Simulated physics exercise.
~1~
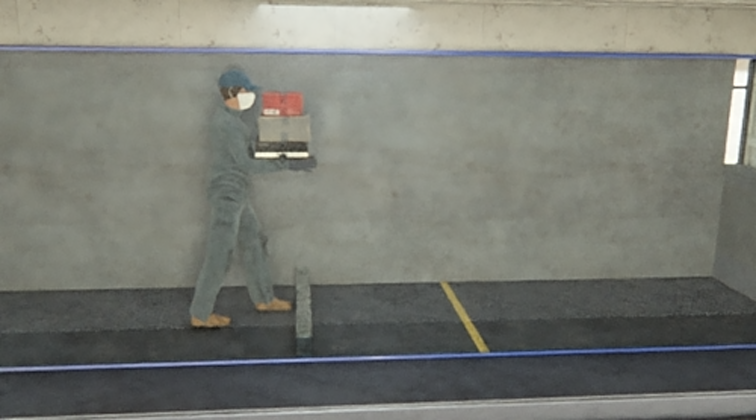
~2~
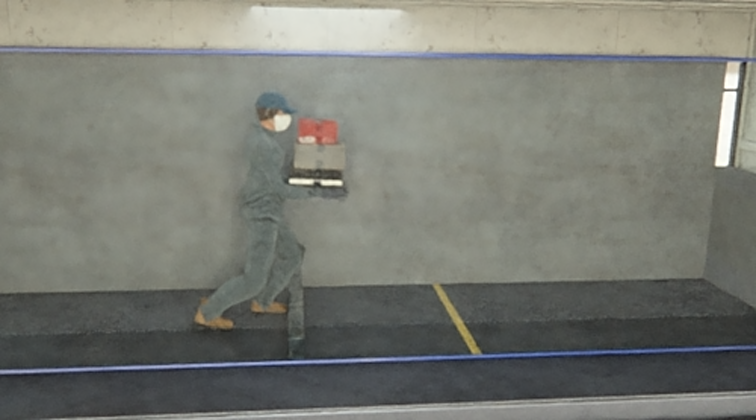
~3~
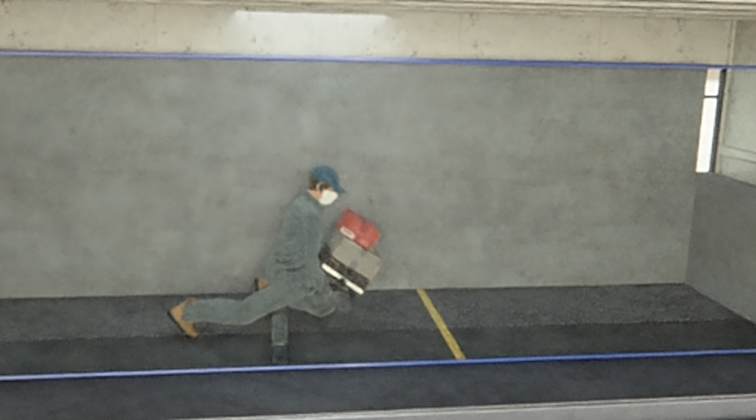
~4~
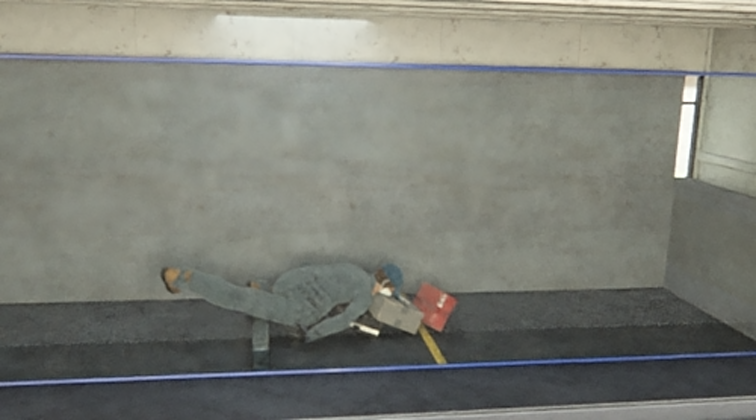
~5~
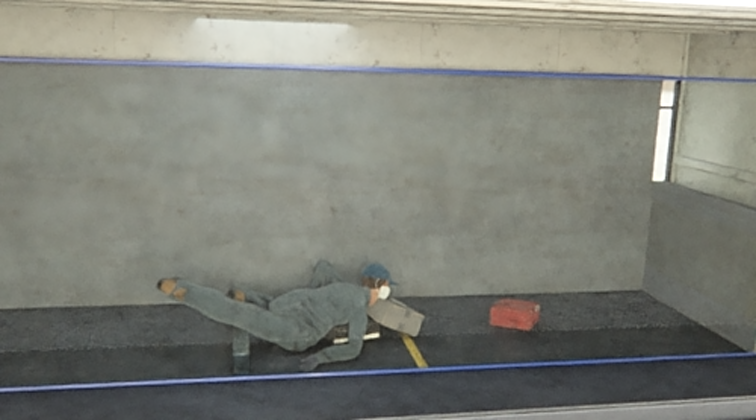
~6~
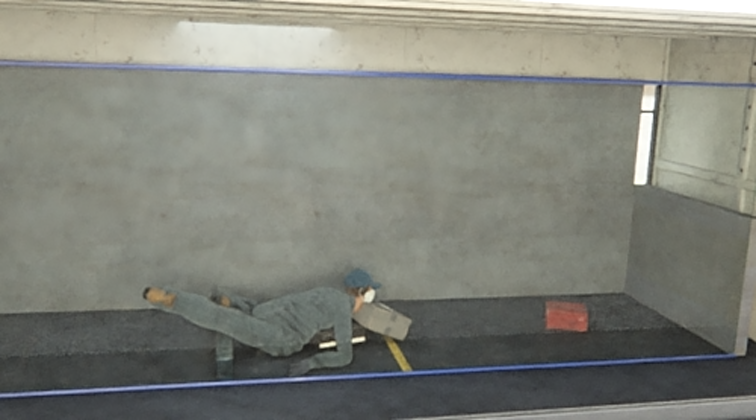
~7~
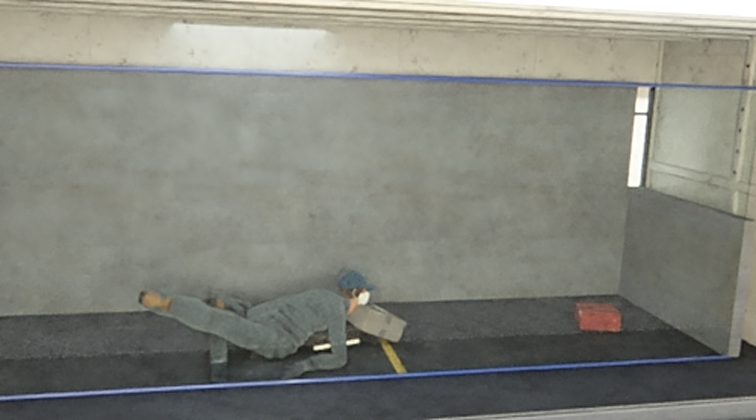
In a concrete corridor, a masked worker carrying stacked boxes trips over a low barrier and sprawls, the red box sliding right past a yellow line.
